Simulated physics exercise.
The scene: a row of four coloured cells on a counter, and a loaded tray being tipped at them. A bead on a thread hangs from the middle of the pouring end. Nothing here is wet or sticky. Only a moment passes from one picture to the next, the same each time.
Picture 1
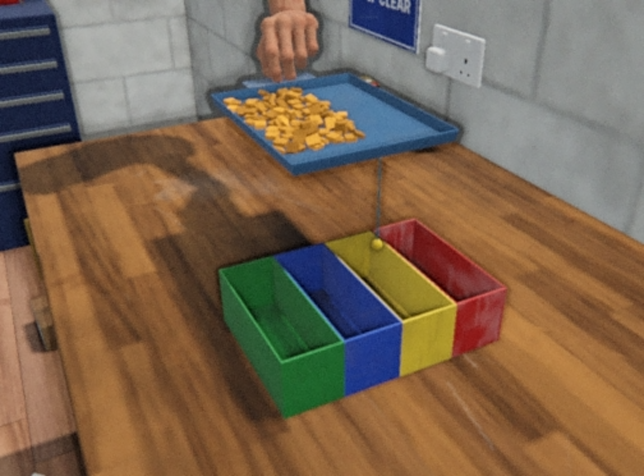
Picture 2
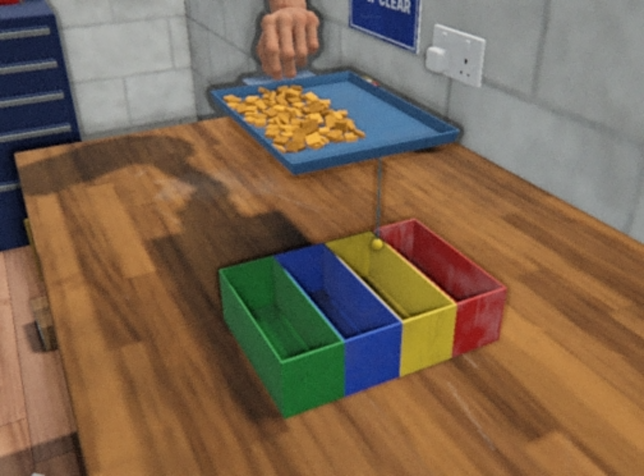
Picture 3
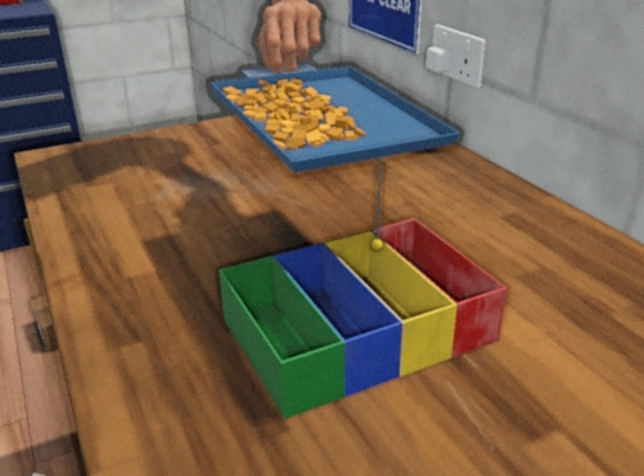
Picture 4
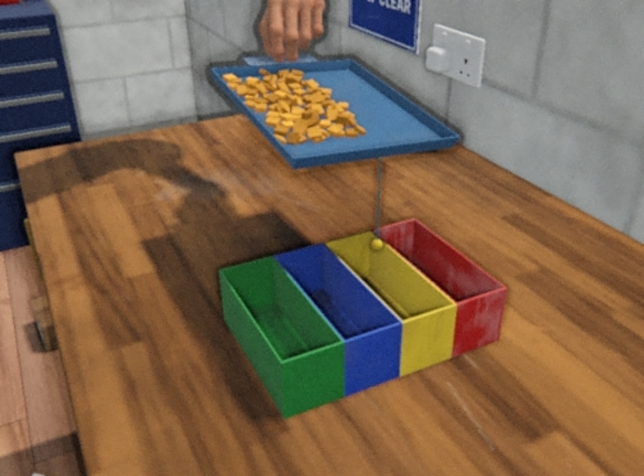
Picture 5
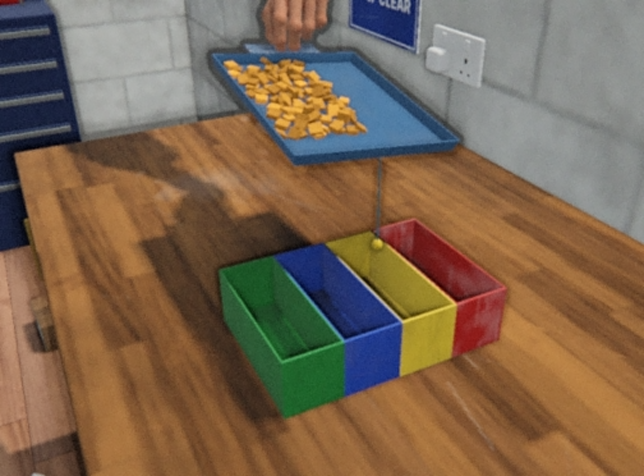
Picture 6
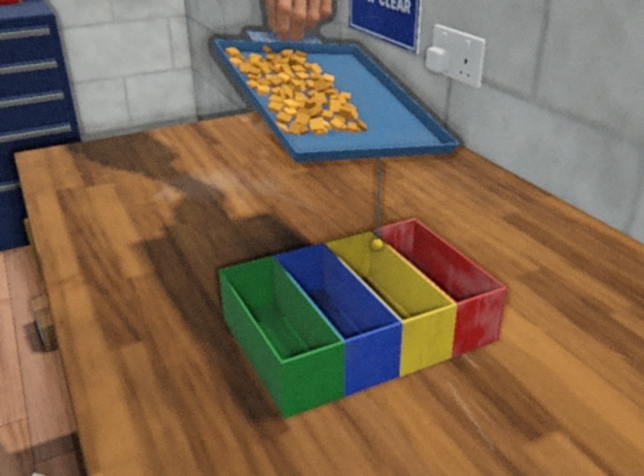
A hand slowly tilting a blue tray of small crackers above green, blue, yellow and red cells on a wooden counter.
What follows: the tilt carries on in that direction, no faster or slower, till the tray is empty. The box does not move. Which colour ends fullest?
Most goes to the red cell.
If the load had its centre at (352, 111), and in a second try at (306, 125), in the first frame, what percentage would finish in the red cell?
About 60 and 60 per cent.
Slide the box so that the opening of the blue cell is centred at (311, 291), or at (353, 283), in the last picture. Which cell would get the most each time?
The first try: That red cell. The second: That red cell.
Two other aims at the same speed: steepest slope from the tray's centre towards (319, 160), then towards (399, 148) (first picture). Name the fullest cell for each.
In turn: That blue cell; the cell in red.
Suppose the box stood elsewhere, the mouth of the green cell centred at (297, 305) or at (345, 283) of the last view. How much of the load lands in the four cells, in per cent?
Near 90 % and 100 %.
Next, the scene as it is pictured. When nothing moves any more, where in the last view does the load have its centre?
Near (430, 292).
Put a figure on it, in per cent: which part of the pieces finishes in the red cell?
Close to 60 per cent.
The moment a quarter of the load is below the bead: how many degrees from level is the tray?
Roughly 75°.
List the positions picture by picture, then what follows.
The first picture shows corners of the pouring end near (294, 163) and (455, 129), level; middle of the load near (291, 116), small crackers; bead on its thread near (377, 245); green cell near (314, 375); blue cell near (373, 354); yellow cell near (428, 335); red cell near (479, 318).
The second picture shows corners of the pouring end near (294, 162) and (455, 130), level; middle of the load near (291, 114).
The third picture shows corners of the pouring end near (294, 160) and (455, 132), tipped barely, lowest at the right corner; middle of the load near (291, 109).
The fourth picture shows corners of the pouring end near (295, 156) and (455, 136), tipped a little, lowest at the right corner; middle of the load near (292, 102).
The fifth picture shows corners of the pouring end near (297, 153) and (455, 139), tipped a little, lowest at the right corner; middle of the load near (293, 94).
The sixth picture shows corners of the pouring end near (298, 150) and (455, 142), tipped clearly, lowest at the right corner; middle of the load near (295, 87); green cell near (314, 375); blue cell near (373, 354); yellow cell near (428, 335); red cell near (479, 318).
Shortly afterwards, tray tipped steeply; the bulk on the tray; only a few in the red cell; only a few in the yellow cell; near a quarter falling or outside the box.
Next, tray tipped past a quarter turn; near a third on the tray; near a quarter in the red cell; only a few in the yellow cell; near a third falling or outside the box.
Some moments later, tray tipped past a quarter turn; near two thirds in the red cell; a little in the yellow cell; near a third falling or outside the box.
In the end, tray tipped past a quarter turn; near two thirds in the red cell; a little in the yellow cell; none at all in the green cell; none at all in the blue cell; near a third outside the box.
